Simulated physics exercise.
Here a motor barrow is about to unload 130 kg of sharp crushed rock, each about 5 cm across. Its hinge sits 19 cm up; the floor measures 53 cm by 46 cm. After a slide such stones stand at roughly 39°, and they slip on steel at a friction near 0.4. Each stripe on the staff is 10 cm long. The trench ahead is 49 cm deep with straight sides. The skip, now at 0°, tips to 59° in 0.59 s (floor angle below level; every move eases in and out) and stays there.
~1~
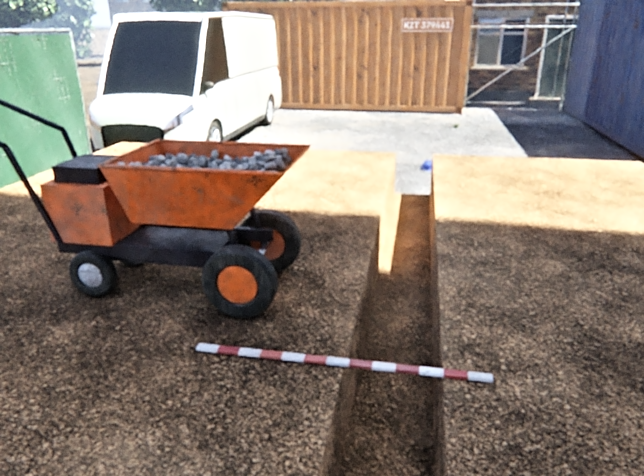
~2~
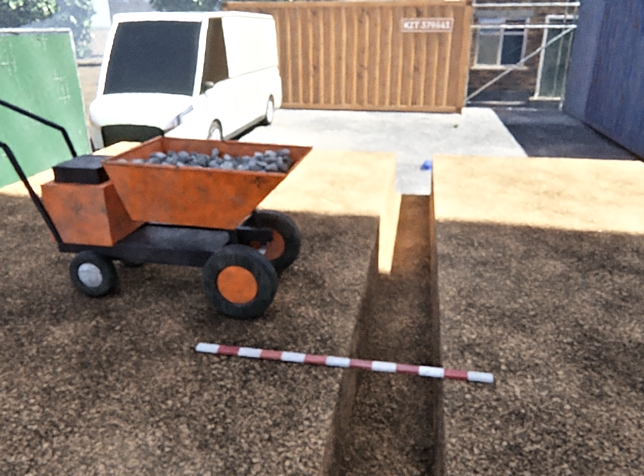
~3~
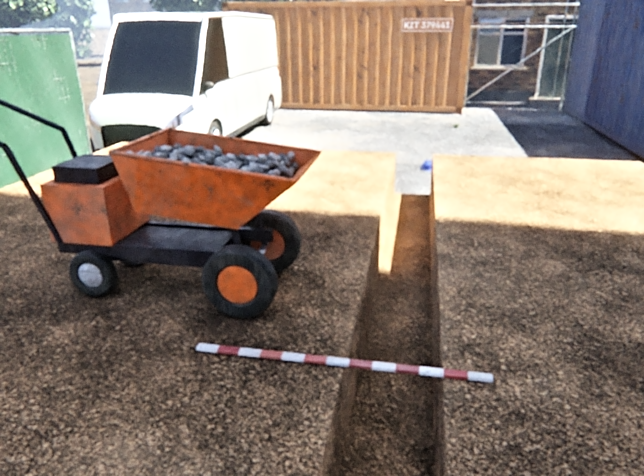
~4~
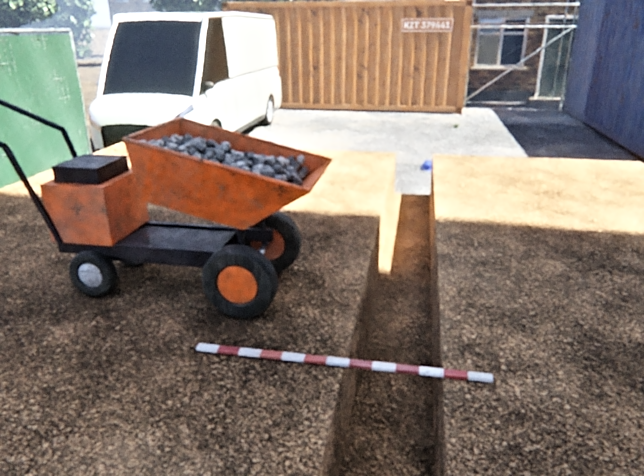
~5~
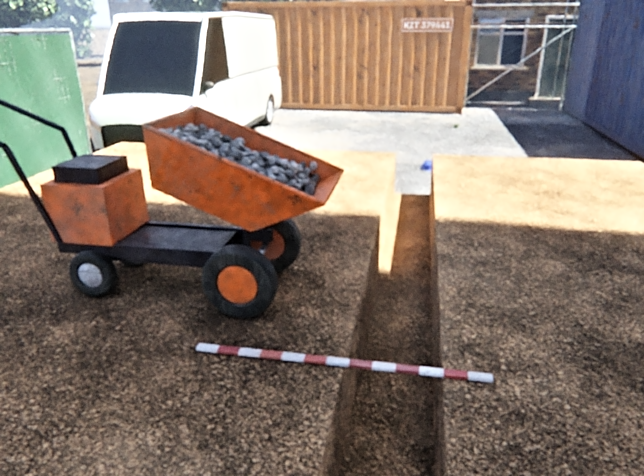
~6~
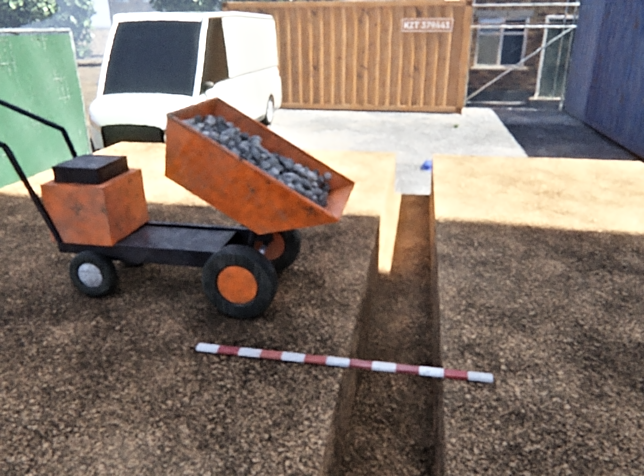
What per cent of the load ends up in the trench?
About 55 per cent.
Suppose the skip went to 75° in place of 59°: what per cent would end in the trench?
In that case some 90 per cent.
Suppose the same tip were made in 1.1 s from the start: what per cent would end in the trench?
It would be near 55 per cent.
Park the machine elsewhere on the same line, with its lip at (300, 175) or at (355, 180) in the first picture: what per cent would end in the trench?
Near 45 per cent from the first place, 10 from the second.
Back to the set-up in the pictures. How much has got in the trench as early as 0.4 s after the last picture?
Some 10 per cent.
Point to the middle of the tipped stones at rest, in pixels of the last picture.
Near (411, 374).
Then, 0.1 s after the last picture the floor is at 50°, 100 % in the skip; the foremost stones are at (347, 229).
Then, 0.4 s after the last picture the floor is at 59°, 91 % in the skip, 9 % in the trench; the foremost stones are at (416, 314).
Then, 0.7 s after the last picture the floor is at 59°, 51 % in the skip, 41 % in the trench, 9 % past the trench; the foremost stones are at (518, 320).
Then, 2.7 s after the last picture the floor is at 59°, 36 % in the skip, 55 % in the trench, 9 % past the trench; the foremost stones are at (626, 345).
